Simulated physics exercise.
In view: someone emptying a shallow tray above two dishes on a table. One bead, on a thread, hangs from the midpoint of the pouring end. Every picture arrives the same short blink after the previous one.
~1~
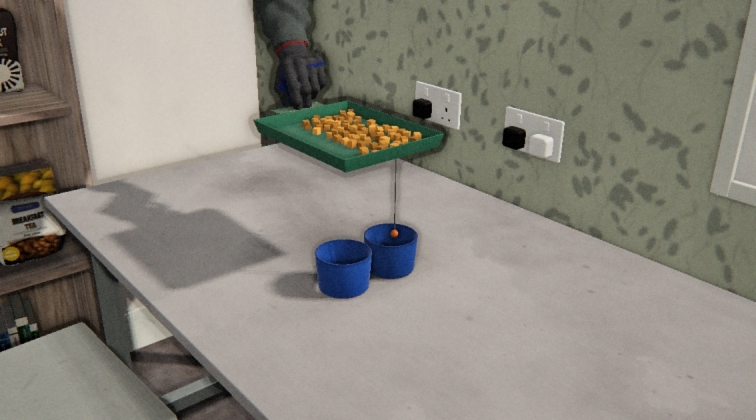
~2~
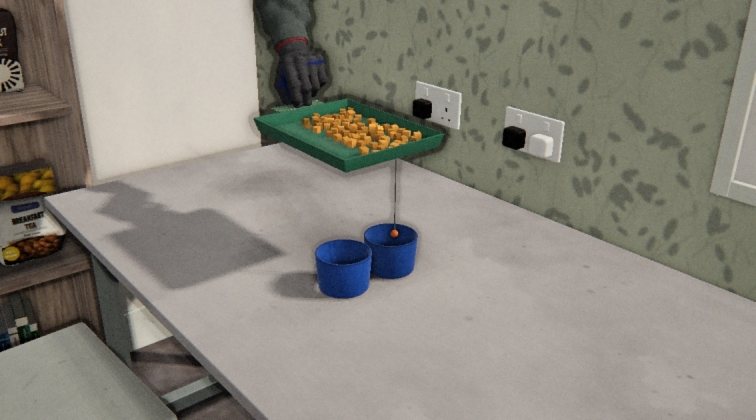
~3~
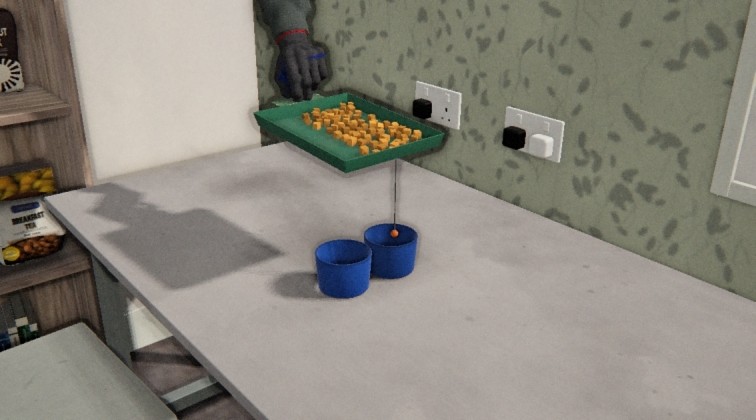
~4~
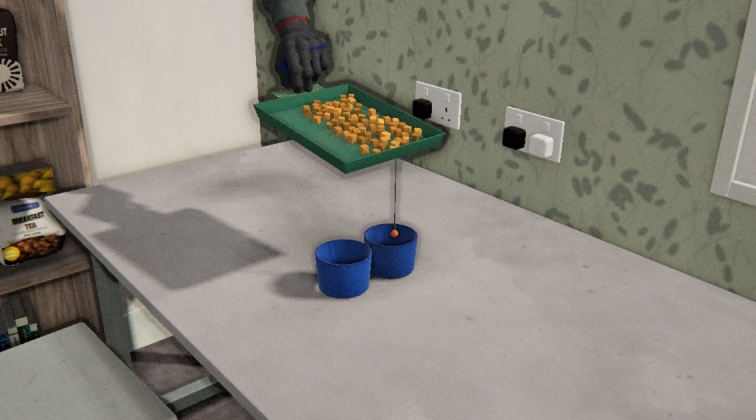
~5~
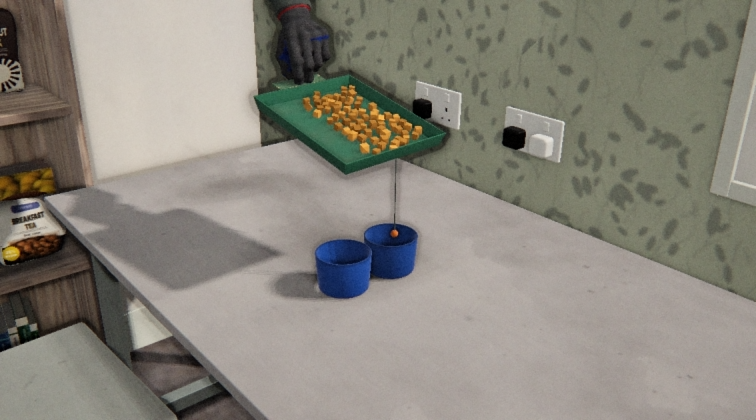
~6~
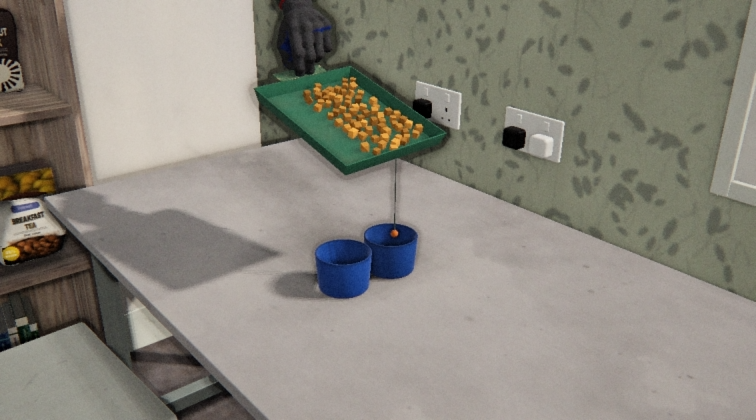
At first, a gloved hand holds a green tray of orange cubes nearly level above two blue dishes on a grey table, an orange bead hanging beneath it. Then the hand rises and the tray's far end lifts, gradually steepening its slant toward the viewer, while the cubes, bead and dishes barely move.
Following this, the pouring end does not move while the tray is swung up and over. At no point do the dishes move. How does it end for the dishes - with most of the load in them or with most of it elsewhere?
Most of it finds no dish.
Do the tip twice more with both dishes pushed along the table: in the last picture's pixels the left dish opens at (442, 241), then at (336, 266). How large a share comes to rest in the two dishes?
About 0 per cent, then about 10 per cent.
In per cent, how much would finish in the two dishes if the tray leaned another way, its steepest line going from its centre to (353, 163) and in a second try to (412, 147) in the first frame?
30 % then 0 %, roughly.
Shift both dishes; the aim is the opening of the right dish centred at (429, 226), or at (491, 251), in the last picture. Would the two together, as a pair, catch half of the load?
Taking the places in turn, it's shy of half and then shy of half.
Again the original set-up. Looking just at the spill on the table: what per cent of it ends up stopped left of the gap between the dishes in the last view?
I'd put it at close to 10 per cent.
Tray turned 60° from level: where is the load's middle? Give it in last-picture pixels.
The centre of the load shows up near (386, 142) in the last view.
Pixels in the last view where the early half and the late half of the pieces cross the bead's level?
First around (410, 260), afterwards around (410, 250).
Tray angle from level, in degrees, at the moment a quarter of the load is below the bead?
About 115°.
Soon, tray tipped steeply; nearly all on the tray; a stray few in the air.
A while on, tray tipped right over; nearly all on the tray; a small part outside both.
Towards the end, tray tipped past a quarter turn; all outside both.
Finally, tray tipped past a quarter turn; none in the left dish; none in the right dish; all outside both.
